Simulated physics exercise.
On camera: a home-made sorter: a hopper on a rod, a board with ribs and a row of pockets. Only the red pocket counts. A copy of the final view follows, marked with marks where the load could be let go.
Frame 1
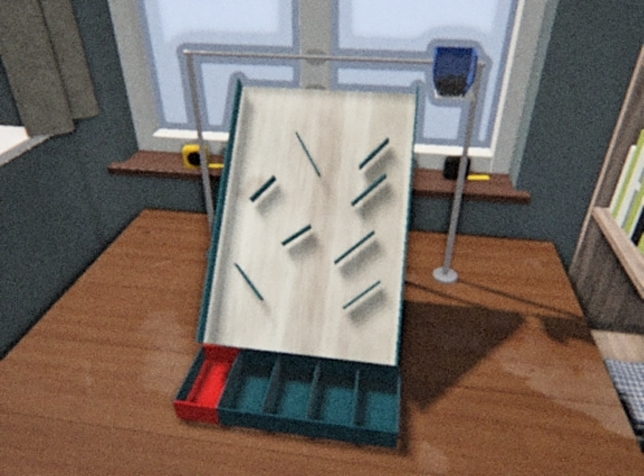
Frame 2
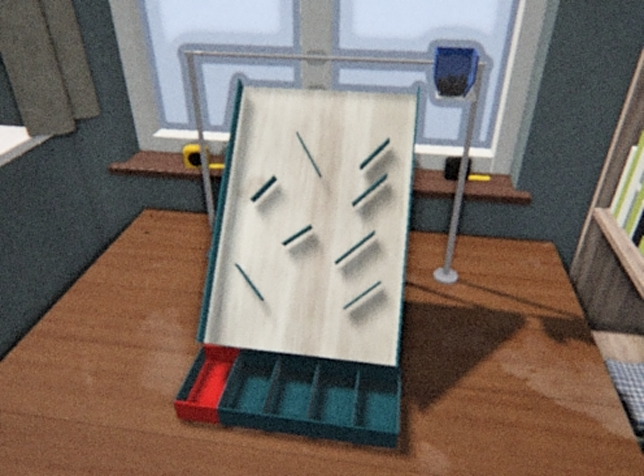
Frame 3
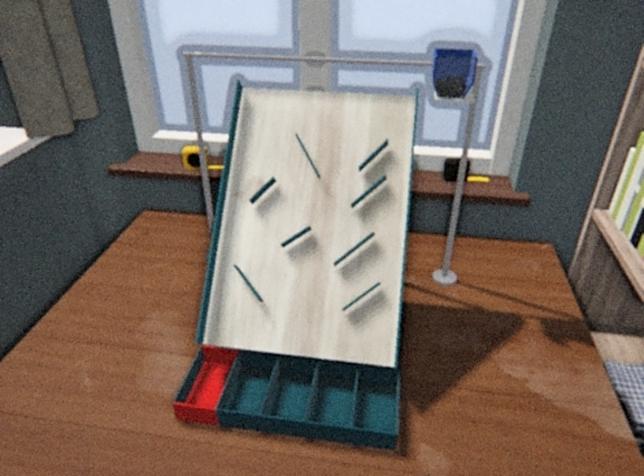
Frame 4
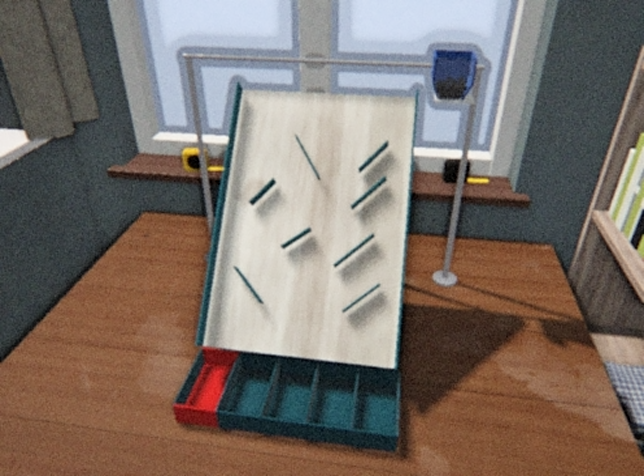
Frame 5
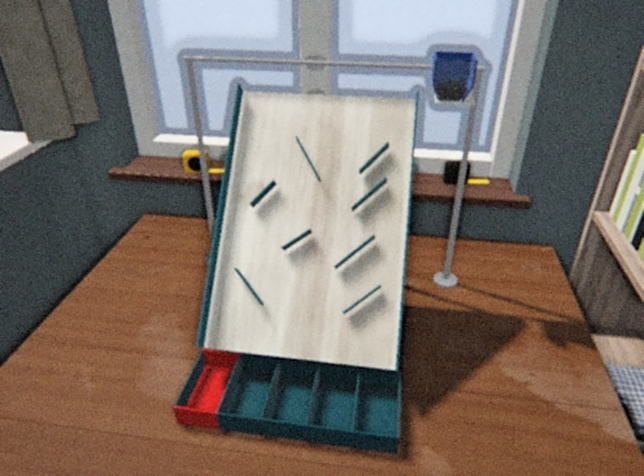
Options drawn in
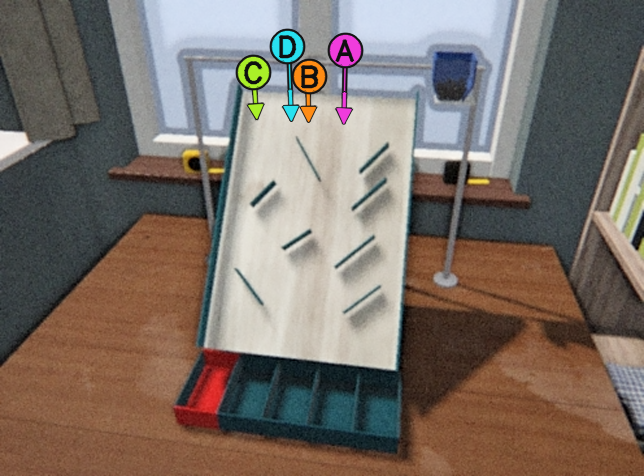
The clip opens on a tilted pale board with slanted ribs, standing on a wooden table before a window, a dark blue hopper mounted on the rod at upper right. Below the board sits a row of five pockets, the leftmost red. Throughout, nothing visibly moves apart from a faint shake of the view.
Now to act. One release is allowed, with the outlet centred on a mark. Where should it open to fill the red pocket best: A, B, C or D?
The best mark is C.
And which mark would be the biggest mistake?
Mark A.
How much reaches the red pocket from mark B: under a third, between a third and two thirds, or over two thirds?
It is under a third.
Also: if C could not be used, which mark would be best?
D it is.
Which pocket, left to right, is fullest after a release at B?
The third.
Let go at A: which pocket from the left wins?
The third.
On the marked copy, mark A meets the board at (343, 118); mark B meets the board at (308, 116); mark C meets the board at (256, 113); mark D meets the board at (291, 115).
For mark A, none in the red pocket, nearly all in other pockets, a stray few outside the box.
For mark B, about a quarter in the red pocket, most in other pockets.
For mark C, nearly all in the red pocket, a stray few outside the box.
For mark D, about half in the red pocket, about half in other pockets.
